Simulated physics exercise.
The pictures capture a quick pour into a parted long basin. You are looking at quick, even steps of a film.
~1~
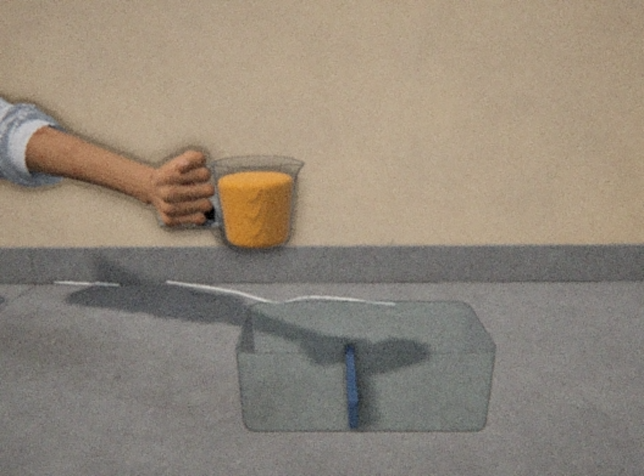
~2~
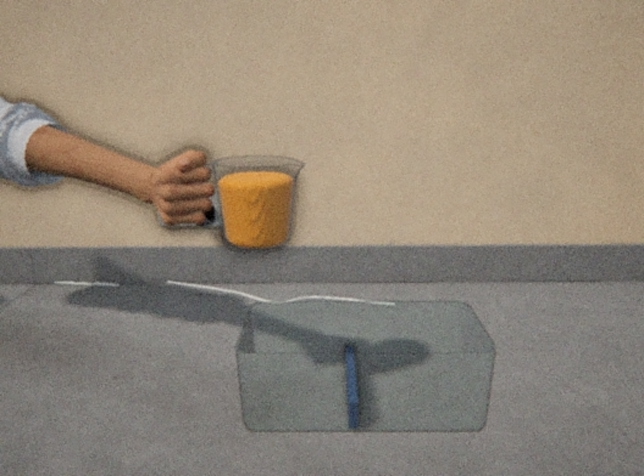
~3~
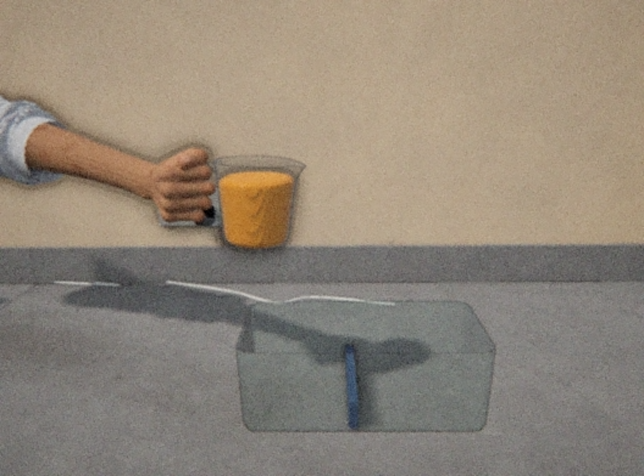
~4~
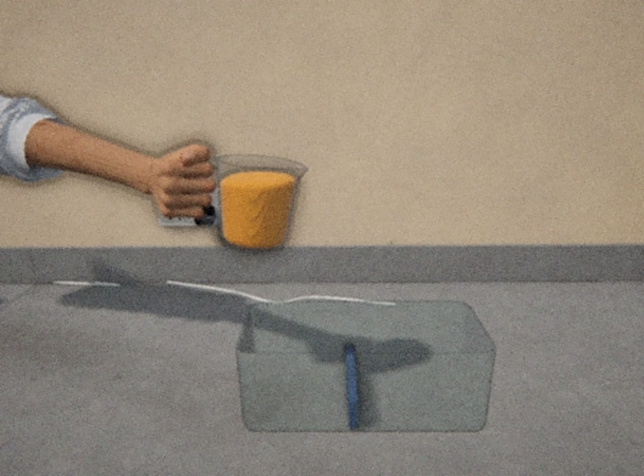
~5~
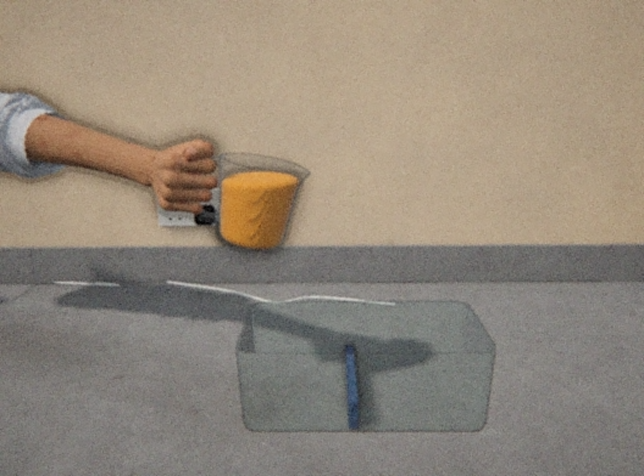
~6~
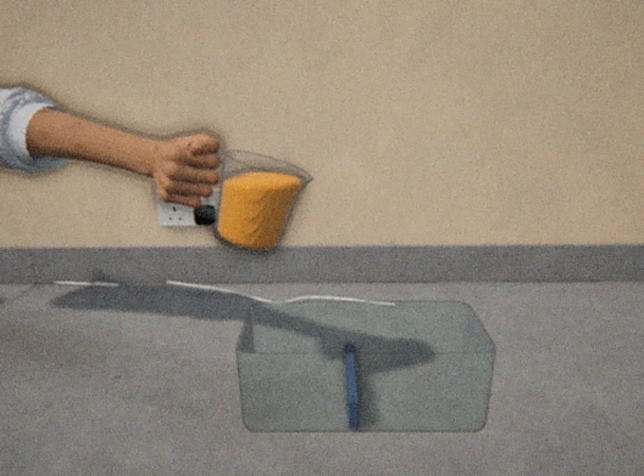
The clip shows a hand holding a clear jug of orange contents above a long, see-through basin with a blue divider, then gradually tilting the jug to the right, revealing more of a wall socket behind the hand.
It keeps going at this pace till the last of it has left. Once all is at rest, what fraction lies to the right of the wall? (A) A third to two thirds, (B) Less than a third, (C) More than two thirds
C.
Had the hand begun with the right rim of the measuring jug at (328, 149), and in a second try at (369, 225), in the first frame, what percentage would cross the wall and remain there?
Roughly 90 per cent, then roughly 95 per cent.
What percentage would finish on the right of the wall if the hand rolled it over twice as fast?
Roughly 50 percent.
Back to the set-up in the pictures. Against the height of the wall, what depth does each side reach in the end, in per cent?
Left near 10; right near 40.
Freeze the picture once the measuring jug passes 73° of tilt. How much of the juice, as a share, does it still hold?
Roughly 70 in a hundred.
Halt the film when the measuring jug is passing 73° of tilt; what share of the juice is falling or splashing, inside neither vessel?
Around 20 in a hundred.
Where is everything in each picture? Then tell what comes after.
Tilt 0°; pouring edge (305, 163); surface from (220, 178) to (294, 178); the long basin's rim runs from (244, 326) to (481, 326); the wall's top is at (351, 372), in the first frame.
Tilt 1°; pouring edge (305, 163); surface from (220, 178) to (293, 178), in the second frame.
Tilt 3°; pouring edge (306, 165); surface from (221, 178) to (295, 178), in the third frame.
Tilt 6°; pouring edge (309, 168); surface from (223, 178) to (297, 178), in the fourth frame.
Tilt 11°; pouring edge (311, 172); surface from (223, 179) to (300, 179), in the fifth frame.
Tilt 16°; pouring edge (314, 178); surface from (225, 180) to (304, 179), in the sixth frame.
A moment on, the measuring jug is tipped part way and 68 per cent is still to pour, 1 is left of the wall and 9 right of it.
Next, the measuring jug is tipped right over and 8 per cent is still to pour, 9 is left of the wall and 69 right of it.
Then the measuring jug is tipped right over and 0 per cent is still to pour, 24 is left of the wall and 74 right of it.
Later the measuring jug is tipped right over and 0 per cent is still to pour, 25 is left of the wall and 74 right of it.
Finally, 25 per cent lies left of the wall, 74 right of it and 2 outside.
